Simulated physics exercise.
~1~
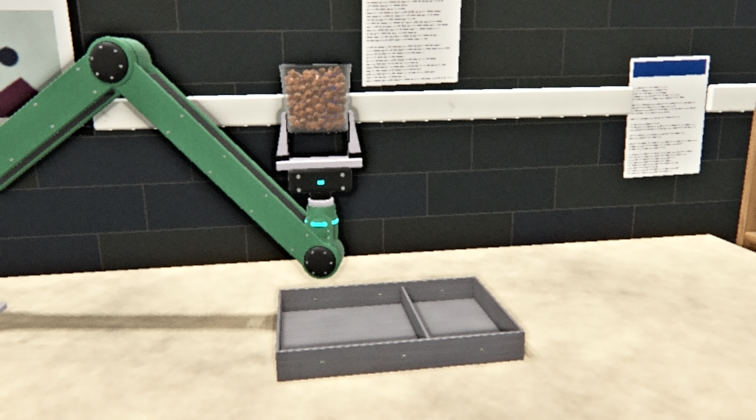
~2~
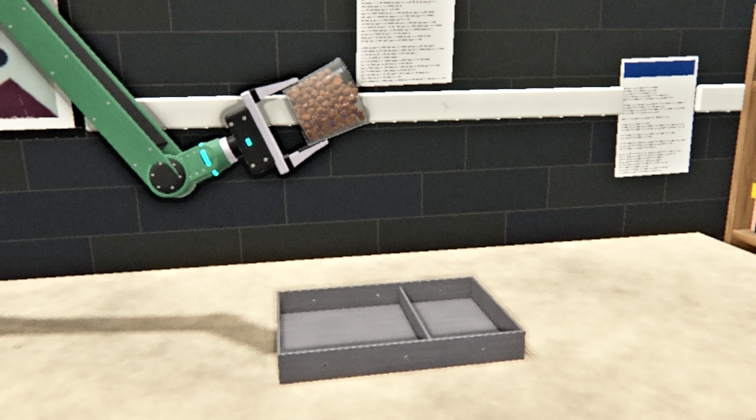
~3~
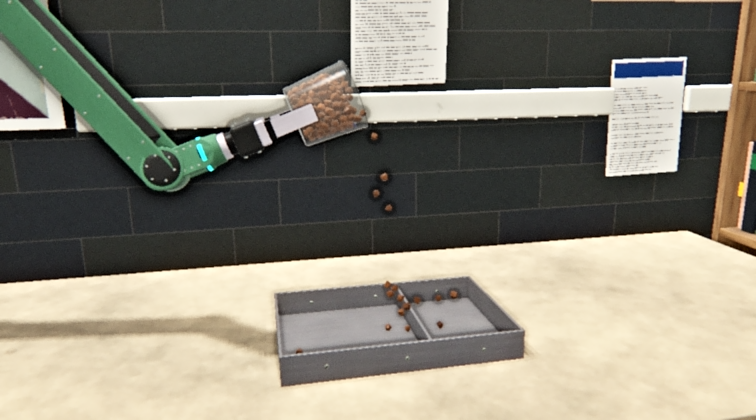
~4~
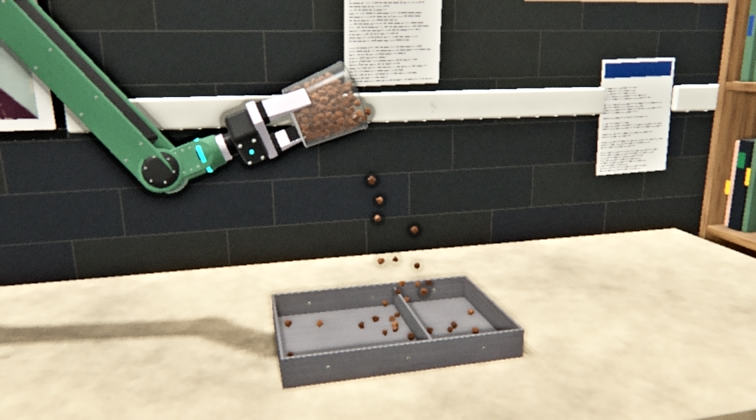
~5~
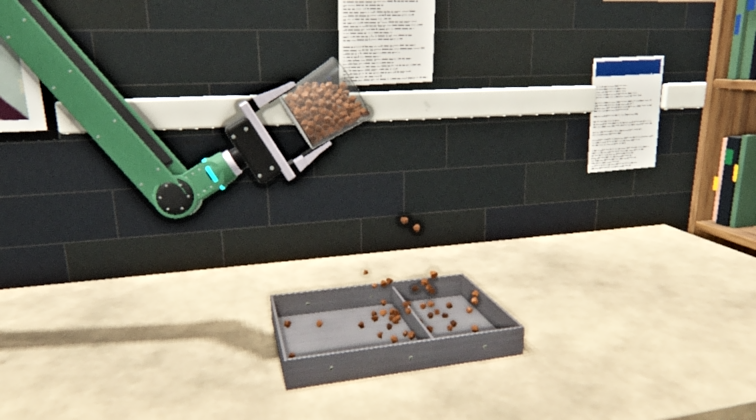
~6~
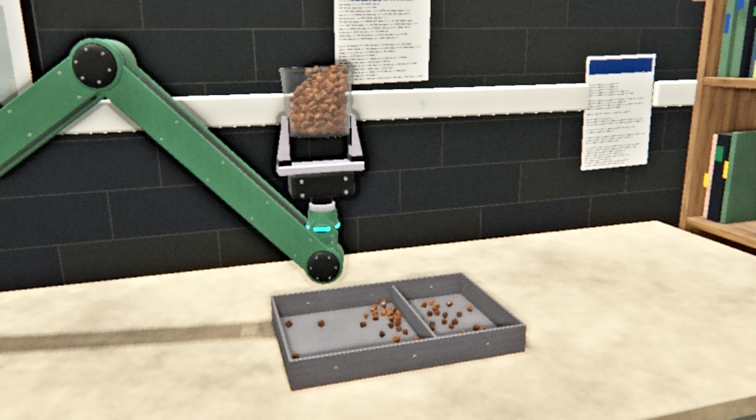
A green robot arm reaches in from the left, holding up a clear beaker of brown pellets before a dark tiled wall with a white rail and pinned papers. Below, a grey tray split by a cross wall rests on a pale tabletop, seen from the front and slightly above. The arm swings the beaker over to the right and rolls it while it is tilted, and pellets drop into both parts of the tray, a few bouncing. It then turns the beaker upright again, still mostly full, leaving scattered pellets on both sides of the divider.
